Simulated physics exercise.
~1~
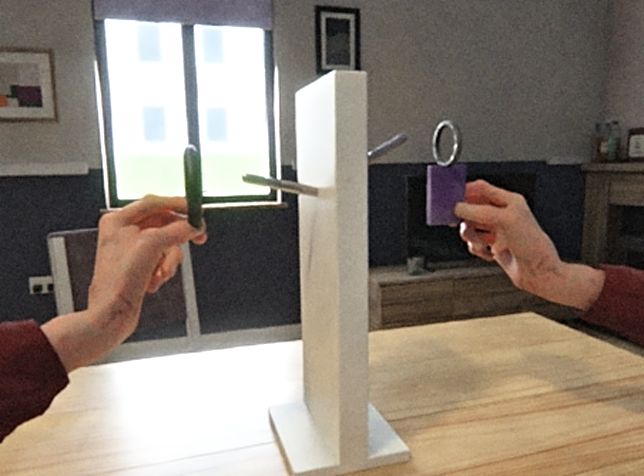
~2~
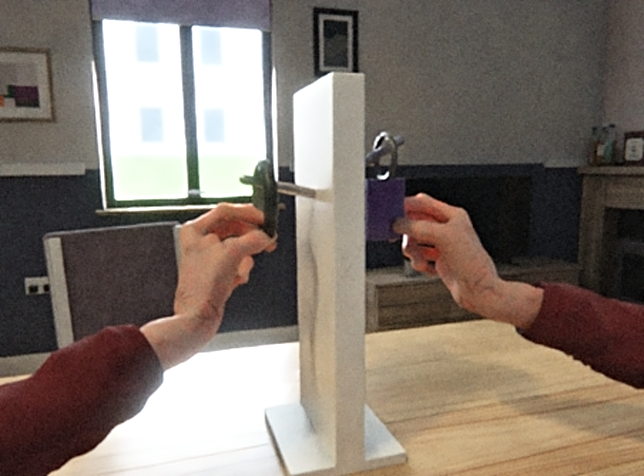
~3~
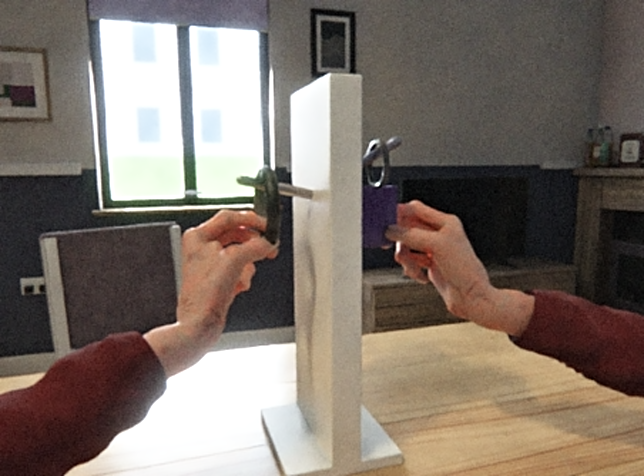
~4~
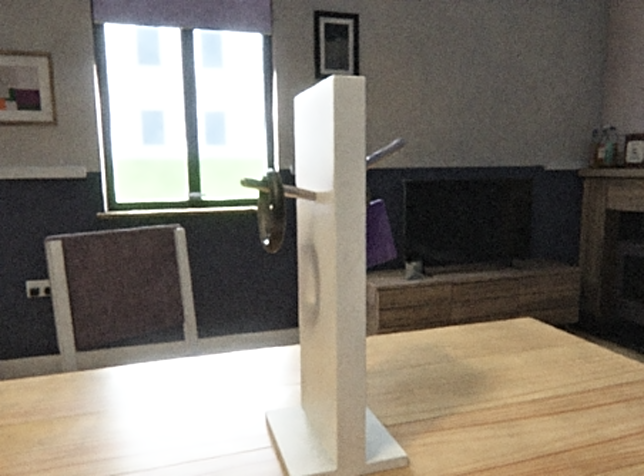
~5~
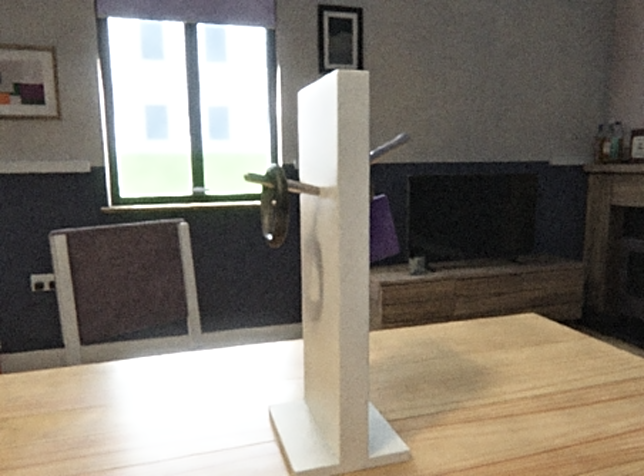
A tall white stand with a peg on either side rises from a pale wooden table in a living room, seen from across the tabletop, with a bright window behind on the left and a dark television on the right. Two hands in dark red sleeves hold a dark ring-shaped object at left and a purple tag with a metal ring at right. They move inward and bring each ring onto its peg. Both hands then let go and withdraw from view. The purple tag tilts slightly, and both things are left hanging on their pegs.
